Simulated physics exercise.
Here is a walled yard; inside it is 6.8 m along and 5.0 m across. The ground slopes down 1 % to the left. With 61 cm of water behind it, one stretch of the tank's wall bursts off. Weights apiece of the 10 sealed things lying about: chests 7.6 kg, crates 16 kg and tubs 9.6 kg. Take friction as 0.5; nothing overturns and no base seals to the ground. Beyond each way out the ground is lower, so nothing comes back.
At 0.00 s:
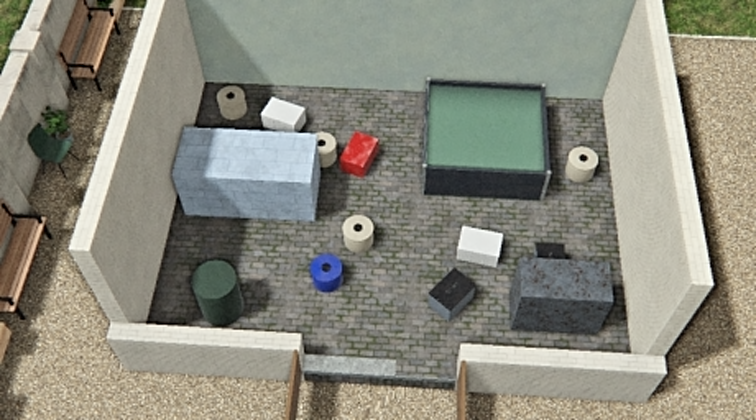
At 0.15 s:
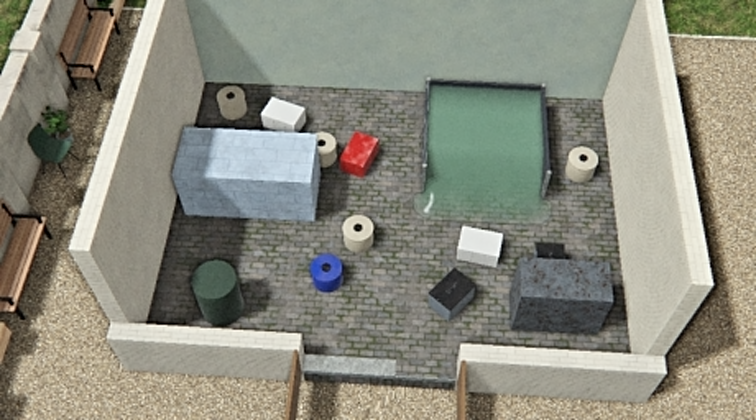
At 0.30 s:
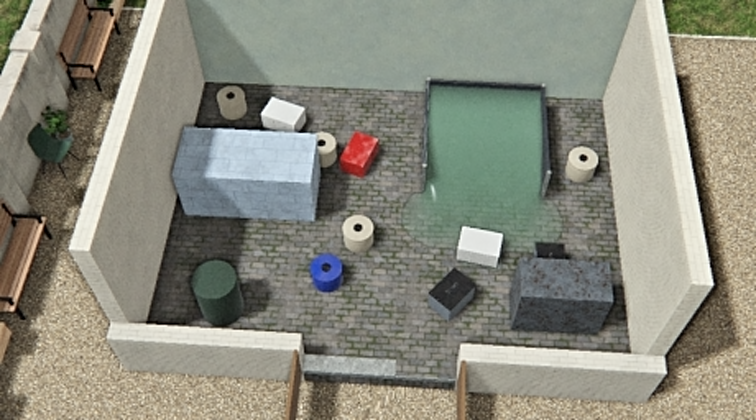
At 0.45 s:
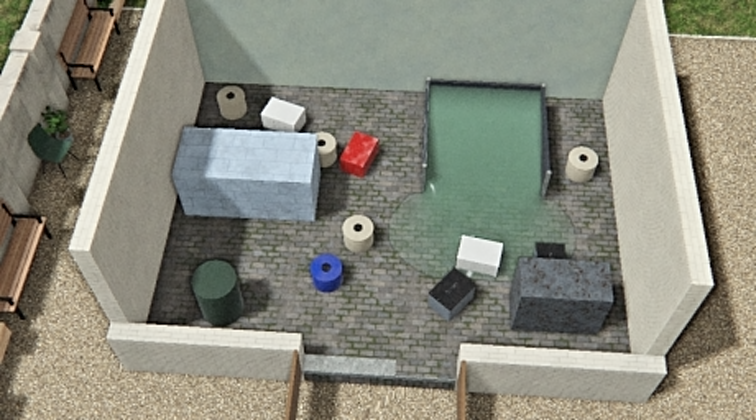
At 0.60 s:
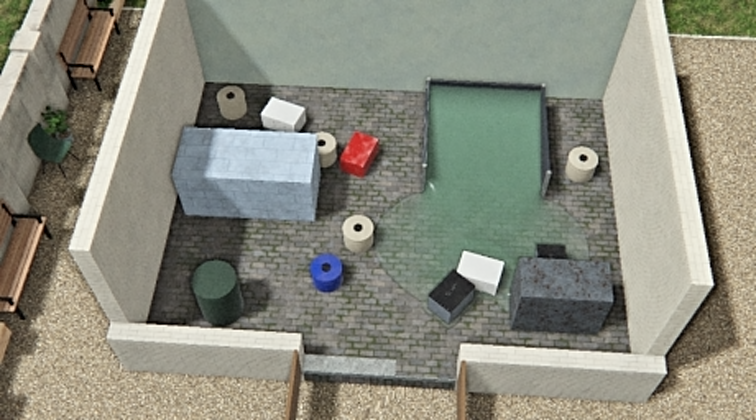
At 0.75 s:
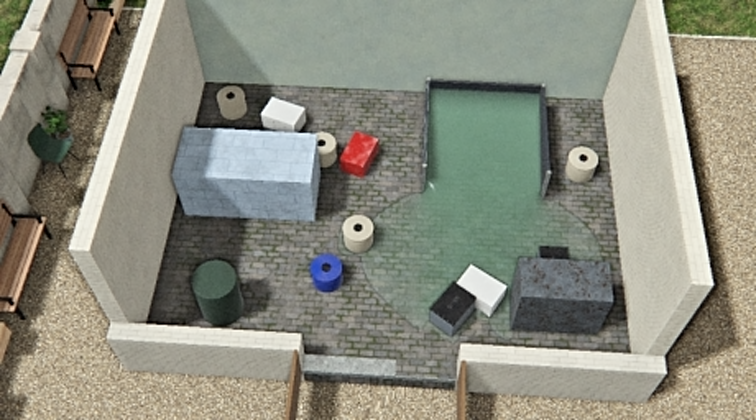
At the start, a green-water tank stands against the back wall of a paved yard scattered with crates and tubs. Its front side disappears and water pours out, spreading forward across the paving in a widening sheet. The water reaches the white crate, which slides slightly toward the dark one beside it.
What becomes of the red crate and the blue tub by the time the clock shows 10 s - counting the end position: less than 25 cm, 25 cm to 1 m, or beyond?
Red crate barely shifts; blue tub slides a little.
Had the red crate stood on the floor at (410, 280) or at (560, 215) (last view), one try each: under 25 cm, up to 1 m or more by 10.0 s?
In turn: It ends far away; it ends far away.
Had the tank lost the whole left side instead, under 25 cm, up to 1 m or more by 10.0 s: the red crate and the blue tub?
In that case the red crate travels far, the blue tub gets carried off.
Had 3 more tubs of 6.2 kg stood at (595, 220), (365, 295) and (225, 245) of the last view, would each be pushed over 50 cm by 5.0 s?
In turn: Past it, past it, under.
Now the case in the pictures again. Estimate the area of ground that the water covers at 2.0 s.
Roughly 15 m2.
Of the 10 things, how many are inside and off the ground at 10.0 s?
At that moment 2.
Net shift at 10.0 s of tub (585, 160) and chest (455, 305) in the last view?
In that order: 140 cm, gone out.
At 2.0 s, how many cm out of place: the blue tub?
About 0 cm.
After 2.0 s the red crate is near (359, 149), 0.0 m from its start, aground; the blue tub is near (326, 268), 0.0 m from its start, aground; 1 of 10 are out; 2 afloat.
After 4.5 s the red crate is near (359, 149), 0.0 m from its start, aground; the blue tub is near (325, 268), 0.0 m from its start, aground; 2 of 10 are out; 2 afloat.
After 7.0 s the red crate is near (359, 149), 0.0 m from its start, aground; the blue tub is near (289, 264), 0.5 m from its start, aground; 2 of 10 are out; 2 afloat.
After 10.0 s the red crate is near (359, 149), 0.0 m from its start, aground; the blue tub is near (286, 264), 0.6 m from its start, afloat; 2 of 10 are out; 2 afloat.
